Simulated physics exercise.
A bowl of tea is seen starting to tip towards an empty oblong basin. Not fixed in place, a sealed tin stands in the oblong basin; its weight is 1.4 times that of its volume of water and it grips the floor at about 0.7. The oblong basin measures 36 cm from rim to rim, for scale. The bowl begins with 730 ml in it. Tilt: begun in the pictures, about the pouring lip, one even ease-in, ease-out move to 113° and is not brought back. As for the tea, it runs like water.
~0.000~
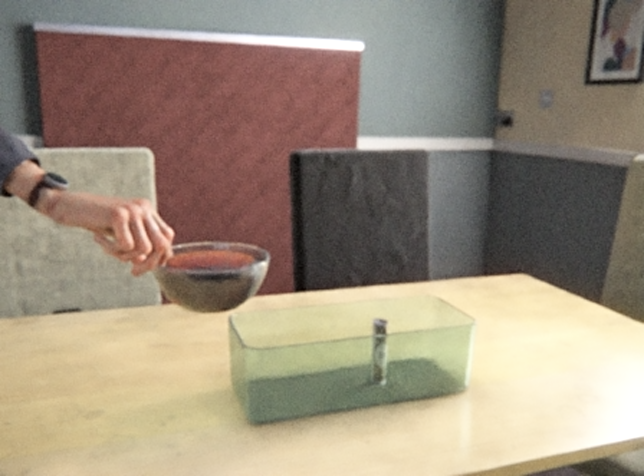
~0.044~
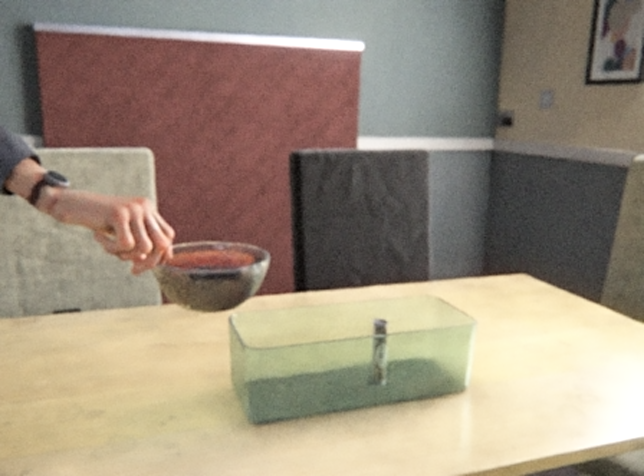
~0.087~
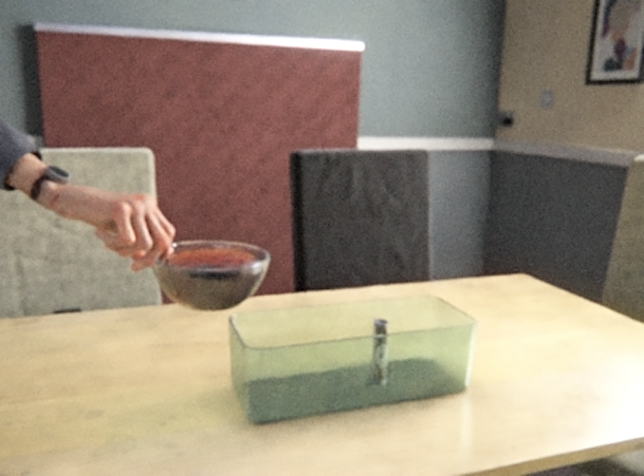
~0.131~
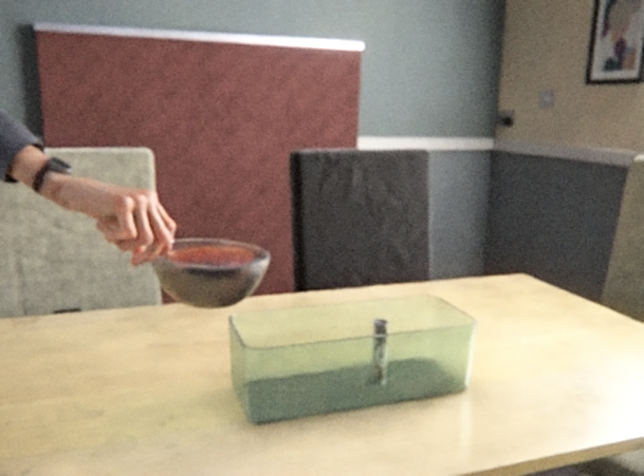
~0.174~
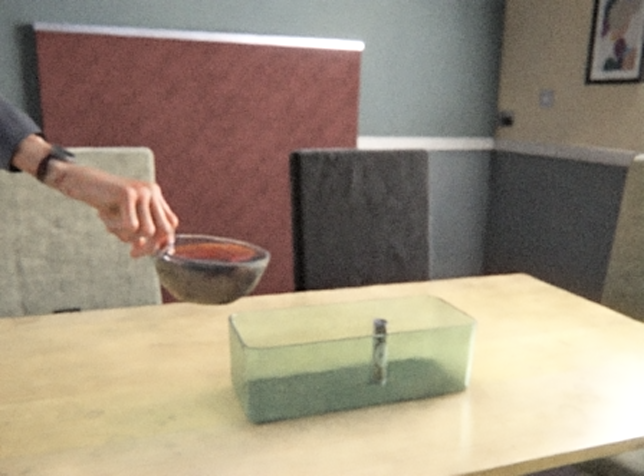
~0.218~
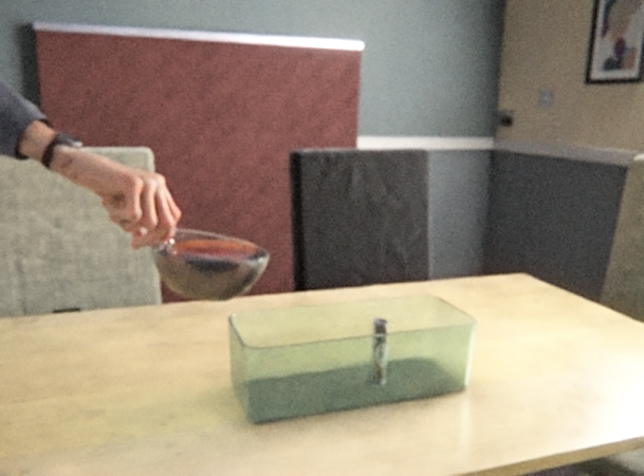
A glass bowl of reddish-brown tea, held at its left rim by a hand from the left, tilts slightly to the right above a wooden table, beside a greenish clear oblong basin with a small tin standing inside.
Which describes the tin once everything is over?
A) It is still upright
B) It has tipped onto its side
(A) It is still upright.
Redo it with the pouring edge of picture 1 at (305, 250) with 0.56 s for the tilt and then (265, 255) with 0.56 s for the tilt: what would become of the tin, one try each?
Try 1: Tipped over; try 2: Tipped over.
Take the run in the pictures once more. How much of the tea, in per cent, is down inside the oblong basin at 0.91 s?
Some 94 percent.
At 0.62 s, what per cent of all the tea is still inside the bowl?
About 38 percent.
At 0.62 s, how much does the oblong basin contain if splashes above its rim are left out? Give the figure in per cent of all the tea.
18 %, more or less.
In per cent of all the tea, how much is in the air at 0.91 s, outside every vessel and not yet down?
Something like 6 per cent is in the air then.
Then, 0.62 s in, the tilt is 72° and 38 per cent is still to pour; the tin stands where it began.
Then, 0.91 s in, the tilt is 108° and 0 per cent is still to pour; the tin stands where it began.
Then, 1.22 s in, the tilt is 113° and 0 per cent is still to pour; the tin stands where it began.
Then, 1.55 s in, the tilt is 113° and 0 per cent is still to pour; the tin stands where it began.
Finally, the tin stands where it began.
